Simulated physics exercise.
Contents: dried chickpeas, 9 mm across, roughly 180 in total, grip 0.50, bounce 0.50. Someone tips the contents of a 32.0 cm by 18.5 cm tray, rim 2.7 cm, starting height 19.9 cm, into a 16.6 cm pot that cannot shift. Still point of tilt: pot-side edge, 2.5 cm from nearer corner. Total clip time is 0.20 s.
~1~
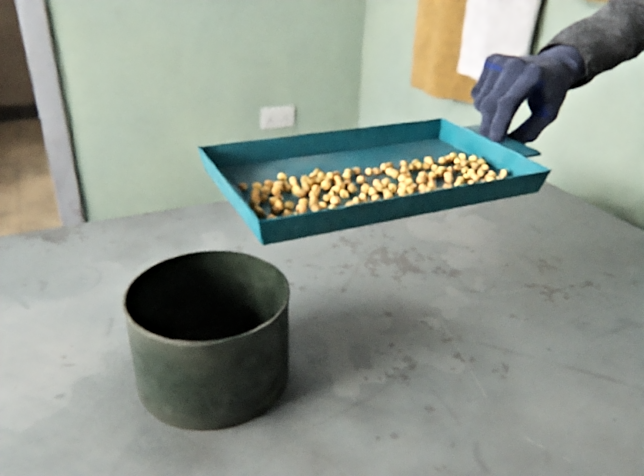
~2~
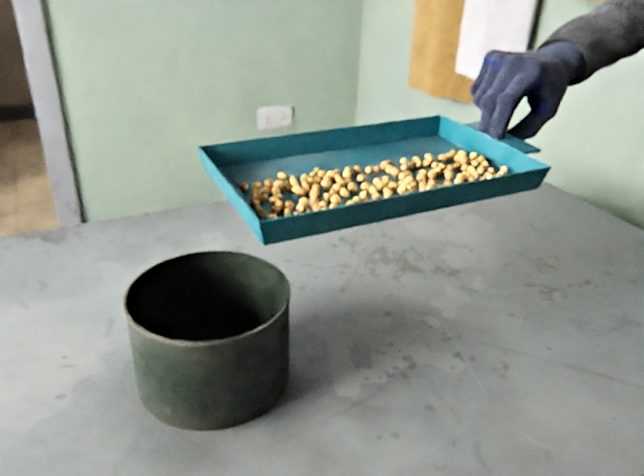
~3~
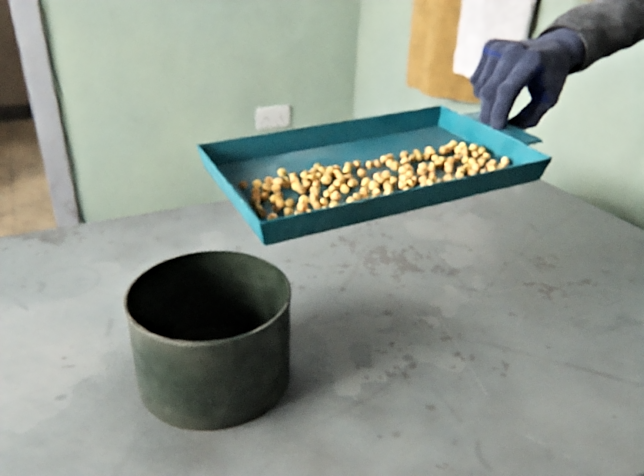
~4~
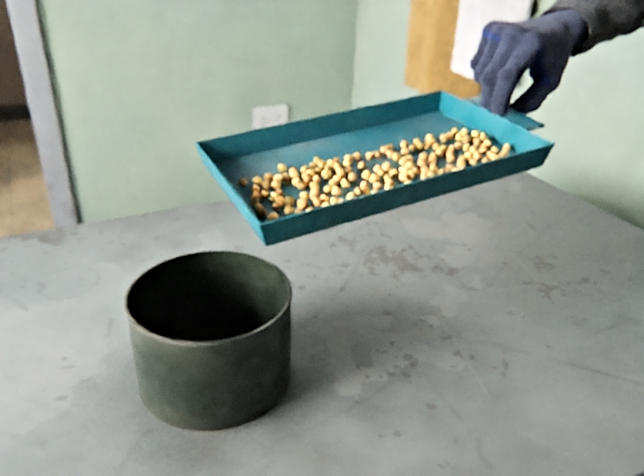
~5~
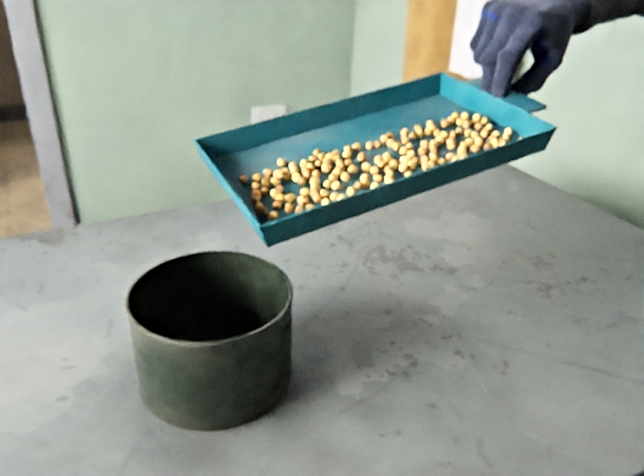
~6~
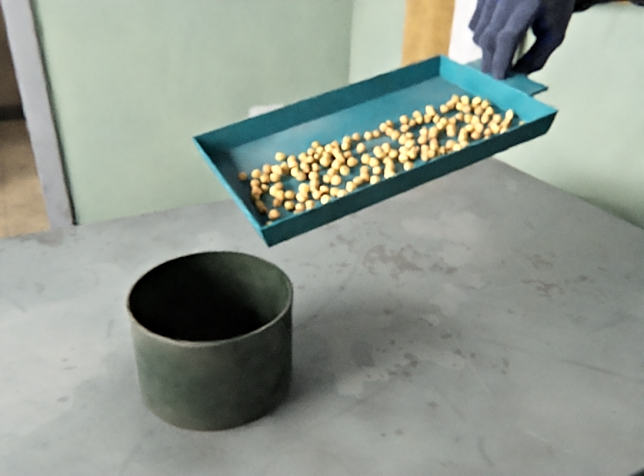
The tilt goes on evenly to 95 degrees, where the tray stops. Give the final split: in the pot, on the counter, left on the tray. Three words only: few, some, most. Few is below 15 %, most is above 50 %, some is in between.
Pot - some, counter - most, tray - few.
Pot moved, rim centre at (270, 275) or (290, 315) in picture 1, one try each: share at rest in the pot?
Estimates: 0 % and 45 %, in that order.
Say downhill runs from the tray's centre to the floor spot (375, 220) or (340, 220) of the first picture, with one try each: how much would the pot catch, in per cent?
Near 0 and 0 percent, in that order.
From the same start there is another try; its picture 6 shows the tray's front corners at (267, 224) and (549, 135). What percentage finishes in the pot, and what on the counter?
That works out as pot 0 and counter 100.
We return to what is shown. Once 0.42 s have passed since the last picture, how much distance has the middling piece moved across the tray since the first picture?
It has moved some 8 cm from its start.
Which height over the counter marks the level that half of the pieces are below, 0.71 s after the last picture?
Some 24 cm above the counter.
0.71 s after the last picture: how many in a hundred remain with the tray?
Estimate: Near 85 in a hundred.
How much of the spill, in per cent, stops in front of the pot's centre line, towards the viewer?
Share: Some 100 %.
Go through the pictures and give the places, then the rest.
The first picture shows tray tilt 0 degrees, front corners at (263, 218) and (543, 169); middle of the pieces at (381, 187); pot at (208, 291).
The second picture shows tray tilt 1 degrees, front corners at (264, 218) and (543, 165); middle of the pieces at (381, 186).
The third picture shows tray tilt 3 degrees, front corners at (264, 219) and (544, 157); middle of the pieces at (381, 181).
The fourth picture shows tray tilt 6 degrees, front corners at (264, 220) and (546, 143), lowest corner left front; middle of the pieces at (382, 173).
The fifth picture shows tray tilt 10 degrees, front corners at (264, 222) and (549, 126), lowest corner left front; middle of the pieces at (382, 164).
The sixth picture shows tray tilt 13 degrees, front corners at (264, 223) and (550, 110), lowest corner left front; middle of the pieces at (382, 155); pot at (212, 291).
Then, 0.42 s after the last picture, tilt 52 degrees; the tray holds 100 %, the pot 0 %.
Then, 0.71 s after the last picture, tilt 79 degrees; the tray holds 85 %, the pot 0 %.
Then, 1.09 s after the last picture, tilt 95 degrees; the tray holds 15 %, the pot 20 %.
In the end, pot 30 %, counter 70 %, tray 0 %.
